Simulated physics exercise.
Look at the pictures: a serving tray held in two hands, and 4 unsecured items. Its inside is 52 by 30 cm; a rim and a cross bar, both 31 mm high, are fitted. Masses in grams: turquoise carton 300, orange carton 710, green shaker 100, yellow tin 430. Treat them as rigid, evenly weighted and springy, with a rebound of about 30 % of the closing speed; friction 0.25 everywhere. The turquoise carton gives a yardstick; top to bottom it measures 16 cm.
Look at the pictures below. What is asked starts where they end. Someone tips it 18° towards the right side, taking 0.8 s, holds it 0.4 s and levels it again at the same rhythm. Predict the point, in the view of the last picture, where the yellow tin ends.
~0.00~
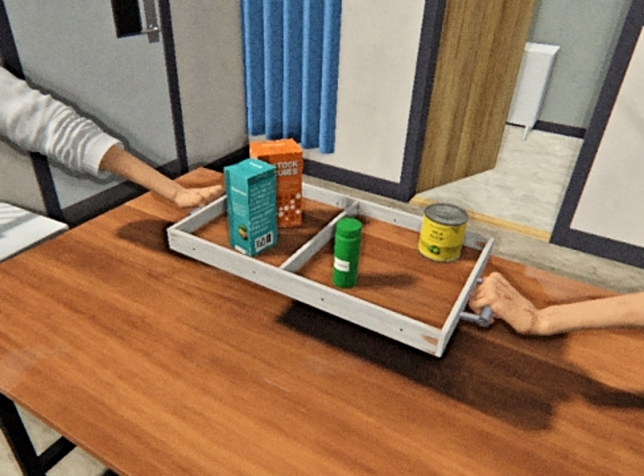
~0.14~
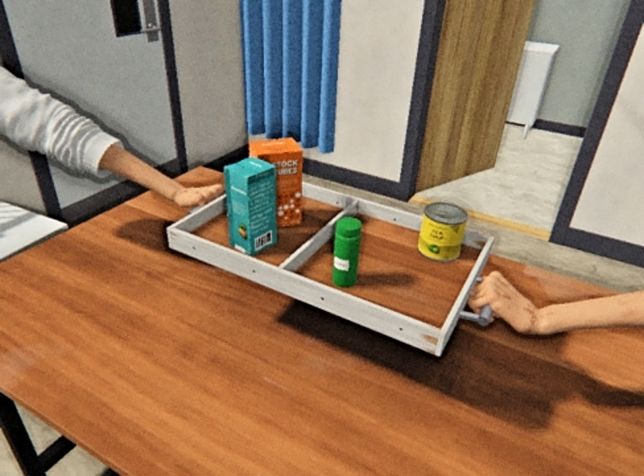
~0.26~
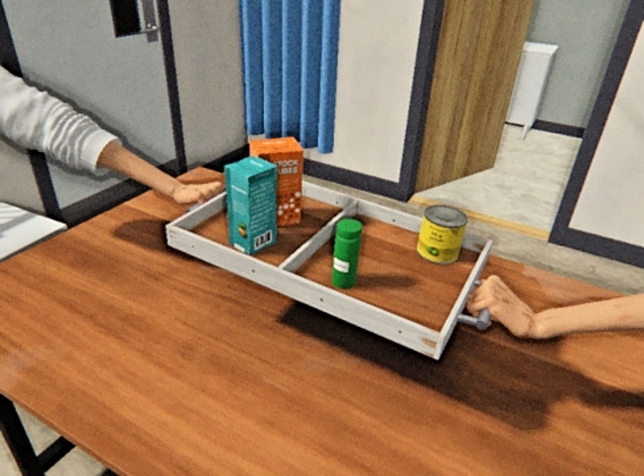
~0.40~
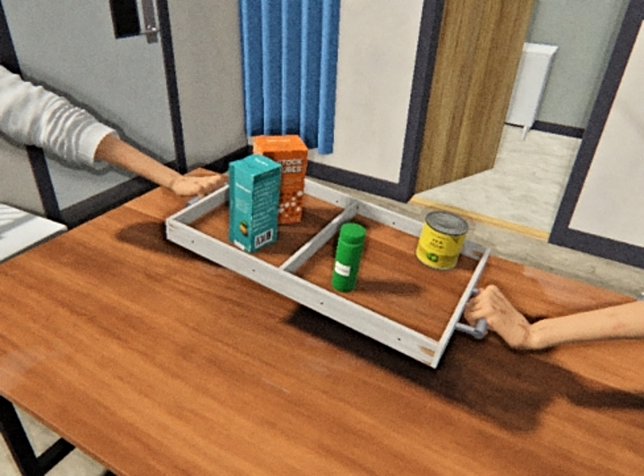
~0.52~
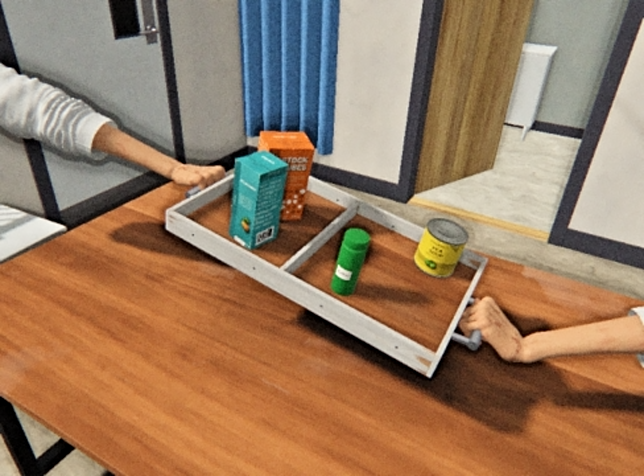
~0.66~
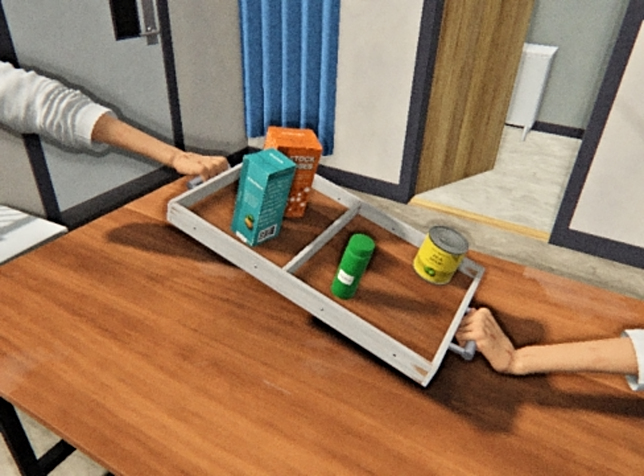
The yellow tin ends at roughly (462, 239).
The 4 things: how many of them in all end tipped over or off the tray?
1.
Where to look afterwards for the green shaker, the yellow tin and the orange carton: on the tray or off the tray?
Well, the green shaker does come off, the yellow tin does not come off, and the orange carton does not come off.
After 1.16 s, tray tilted 18°, right edge down; yellow tin slid 4 cm near (457, 271); turquoise carton tipped 4° from how it sat; green shaker slid 8 cm.
After 1.86 s, tray tilted 3°, right edge down; green shaker now off the tray; yellow tin slid 4 cm near (462, 246); turquoise carton slid 8 cm.
At rest (2.6 s), off the tray, green shaker; not toppled but over 5 cm from the start, turquoise carton and orange carton; yellow tin in place, give or take 5 cm. Seen from the same camera at the end, yellow tin near (462, 239).
